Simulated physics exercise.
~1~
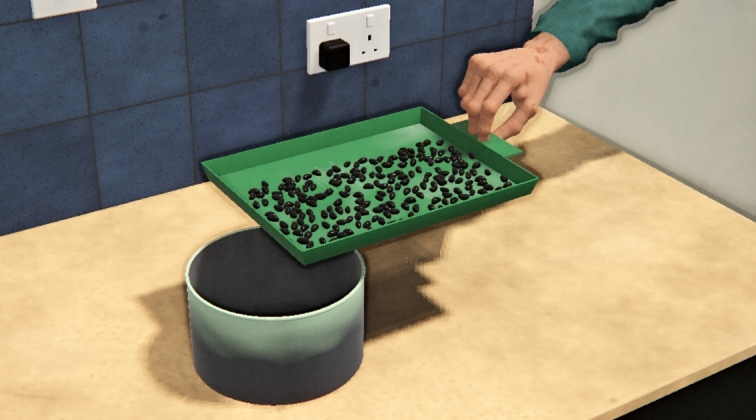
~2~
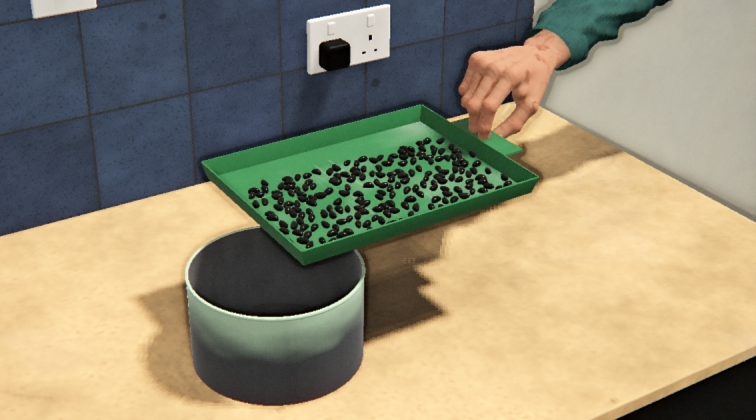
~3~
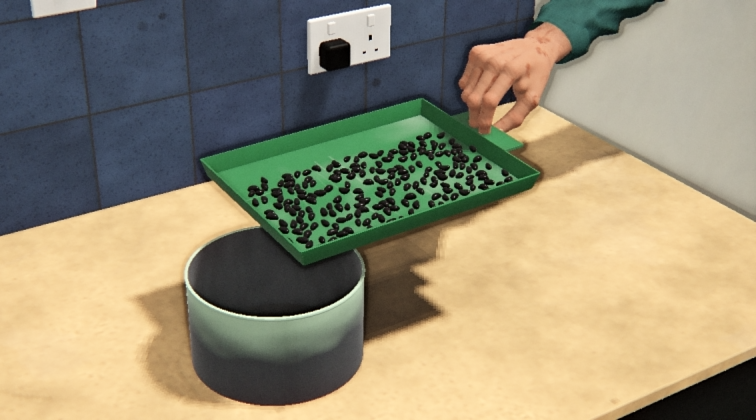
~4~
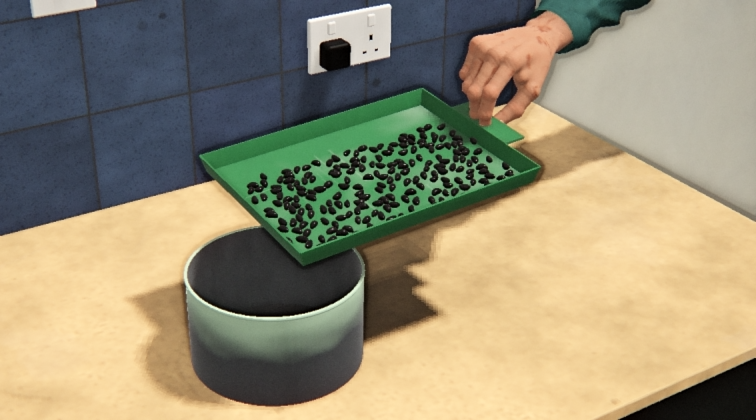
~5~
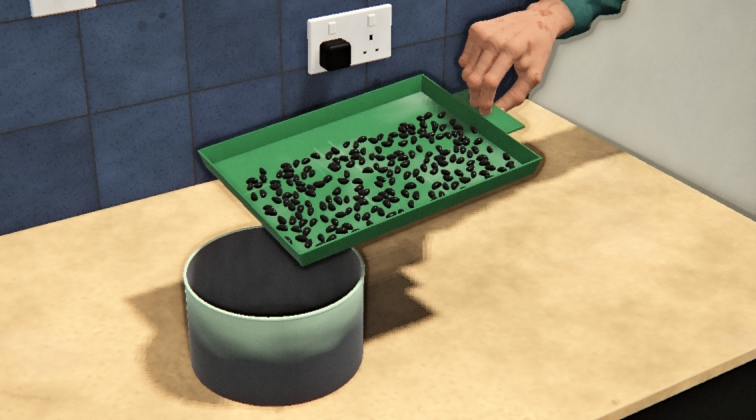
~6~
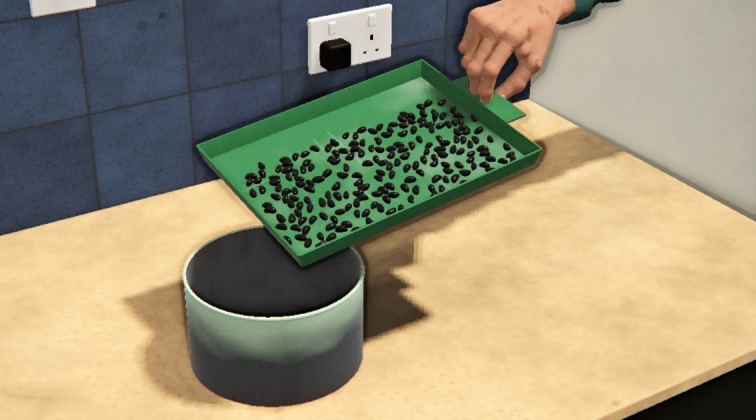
A hand held a green tray of black beans by its handle, level at first above a round pot on the counter, then slowly raised the right end so the tray tilted gently leftward.
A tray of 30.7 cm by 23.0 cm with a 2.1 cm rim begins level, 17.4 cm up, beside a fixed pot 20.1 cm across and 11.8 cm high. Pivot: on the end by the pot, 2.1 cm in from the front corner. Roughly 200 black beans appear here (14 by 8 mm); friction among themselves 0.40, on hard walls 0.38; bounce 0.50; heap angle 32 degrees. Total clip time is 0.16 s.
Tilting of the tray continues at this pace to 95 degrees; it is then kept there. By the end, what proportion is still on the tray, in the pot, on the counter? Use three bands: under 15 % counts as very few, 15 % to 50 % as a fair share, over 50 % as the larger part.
Tray: Very few; pot: Very few; counter: The larger part.
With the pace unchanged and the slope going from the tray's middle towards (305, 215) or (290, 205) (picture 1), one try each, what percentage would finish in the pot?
About 55 per cent on the first try and 65 per cent on the second.
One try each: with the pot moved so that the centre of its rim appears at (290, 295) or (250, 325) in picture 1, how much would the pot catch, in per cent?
Near 95 and 100 percent, one try each.
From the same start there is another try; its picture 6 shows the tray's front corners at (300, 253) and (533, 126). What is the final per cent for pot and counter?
You'd end with pot at 0 and counter at 100.
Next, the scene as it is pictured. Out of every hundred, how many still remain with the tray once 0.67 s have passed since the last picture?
It works out to near 60 per cent of the load.
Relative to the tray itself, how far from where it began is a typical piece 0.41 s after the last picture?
Some 7 cm.
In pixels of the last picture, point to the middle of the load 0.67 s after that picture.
Look about (290, 271) in the last view.
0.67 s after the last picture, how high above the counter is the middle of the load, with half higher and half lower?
About 18 cm.
Then, 0.41 s after the last picture, tilt 52 degrees; the tray holds 100 %, the pot 0 %.
Then, 0.67 s after the last picture, tilt 78 degrees; the tray holds 60 %, the pot 0 %.
Then, 1.05 s after the last picture, tilt 95 degrees; the tray holds 0 %, the pot 0 %.
In the end, tray 0 %, pot 5 %, counter 100 %.
